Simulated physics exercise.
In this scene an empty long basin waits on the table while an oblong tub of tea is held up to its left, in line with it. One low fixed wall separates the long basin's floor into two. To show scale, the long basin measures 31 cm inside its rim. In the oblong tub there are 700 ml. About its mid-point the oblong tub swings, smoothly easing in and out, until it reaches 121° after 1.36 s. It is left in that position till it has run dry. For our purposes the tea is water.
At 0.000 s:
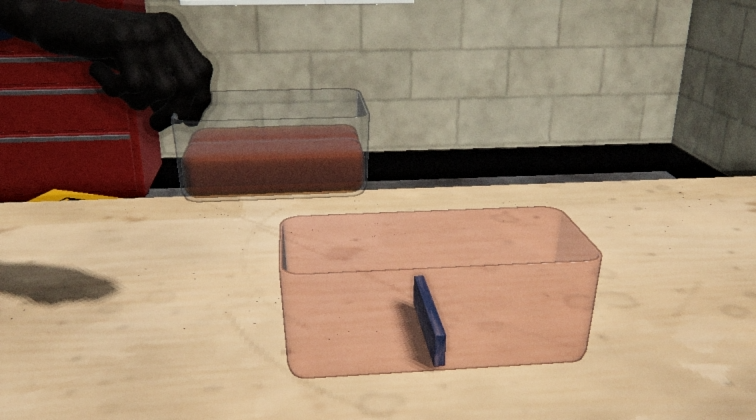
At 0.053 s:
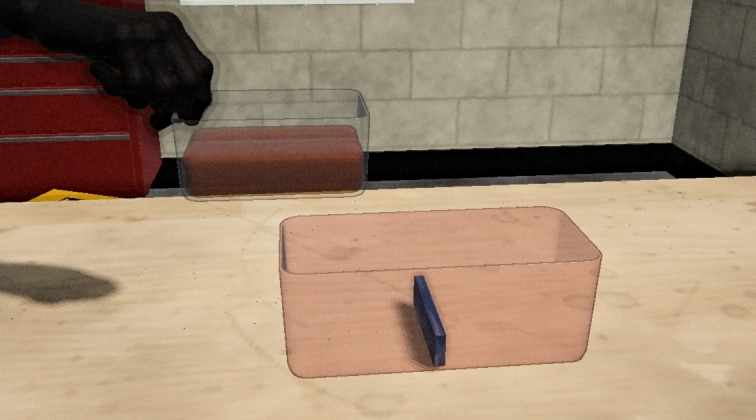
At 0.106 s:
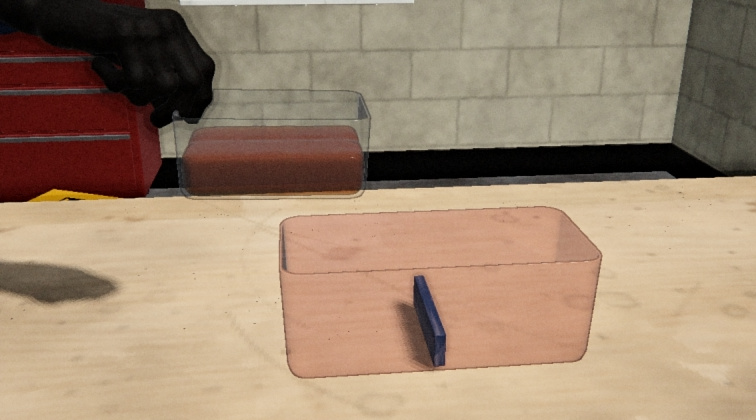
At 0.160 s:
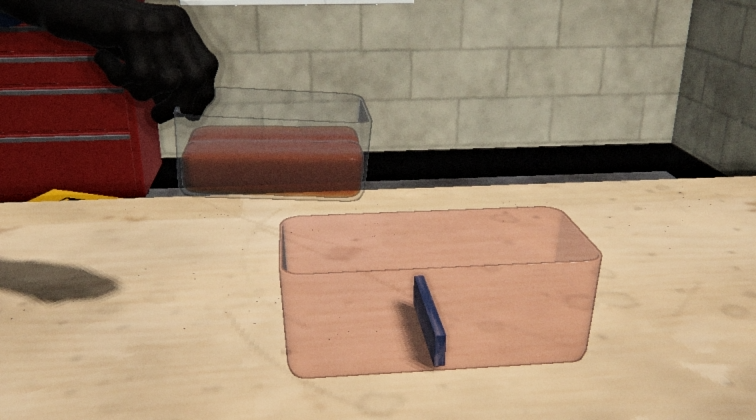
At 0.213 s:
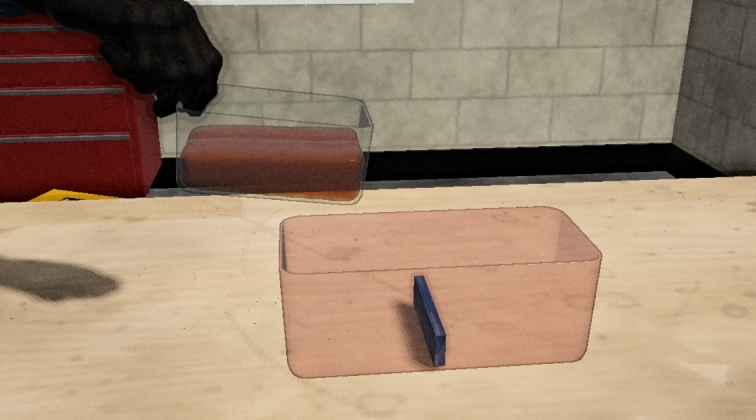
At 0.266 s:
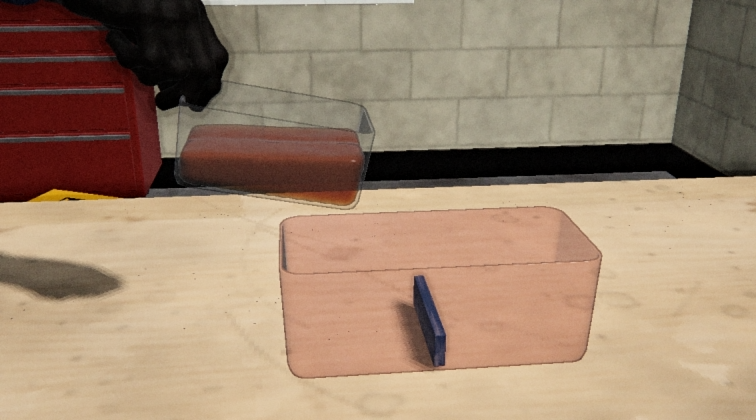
A dark, black-gloved hand hangs at the upper left above a pale wooden table, seen from slightly above, with red drawers and a grey block wall behind. Beside it is a clear oblong tub of reddish-brown tea, while a long, pinkish see-through basin with a small blue upright piece sits nearer, to the right. The tub, level at first, tilts slightly, its right end dipping, as the view stays still.
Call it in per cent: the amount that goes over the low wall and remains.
I would put it at about 18 per cent.
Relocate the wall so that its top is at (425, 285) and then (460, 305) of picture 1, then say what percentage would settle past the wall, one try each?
15 in a hundred, followed by 10 in a hundred.
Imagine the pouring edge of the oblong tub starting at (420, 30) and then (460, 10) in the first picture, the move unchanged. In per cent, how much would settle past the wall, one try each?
60 per cent first, 80 per cent second.
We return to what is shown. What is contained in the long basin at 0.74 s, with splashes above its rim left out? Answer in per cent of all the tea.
Some 24 per cent.
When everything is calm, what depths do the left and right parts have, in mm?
Depths at rest: Left around 30 mm, right around 6 mm.
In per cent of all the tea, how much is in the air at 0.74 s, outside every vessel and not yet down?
I'd put it at about 28 percent.
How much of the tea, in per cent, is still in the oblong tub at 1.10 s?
Close to 6 percent of the whole amount.
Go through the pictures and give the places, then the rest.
The first picture shows tilt 0°; pouring edge (363, 104); surface from (187, 142) to (360, 137); the long basin's rim runs from (281, 246) to (580, 233); the wall's top is at (429, 304).
The second picture shows tilt 0°; pouring edge (364, 105); surface from (187, 142) to (360, 138).
The third picture shows tilt 2°; pouring edge (364, 107); surface from (187, 142) to (360, 139).
The fourth picture shows tilt 4°; pouring edge (366, 110); surface from (186, 140) to (360, 139).
The fifth picture shows tilt 7°; pouring edge (367, 115); surface from (186, 140) to (360, 140).
The sixth picture shows tilt 11°; pouring edge (369, 121); surface from (185, 139) to (361, 141).
After 0.74 s the tilt is 69° and 48 per cent is still to pour, 21 is left of the wall and 4 right of it.
After 1.10 s the tilt is 110° and 6 per cent is still to pour, 74 is left of the wall and 15 right of it.
After 1.46 s the tilt is 121° and 0 per cent is still to pour, 80 is left of the wall and 18 right of it.
After 1.86 s the tilt is 121° and 0 per cent is still to pour, 80 is left of the wall and 18 right of it.
In the end 80 per cent lies left of the wall, 18 right of it and 1 outside.
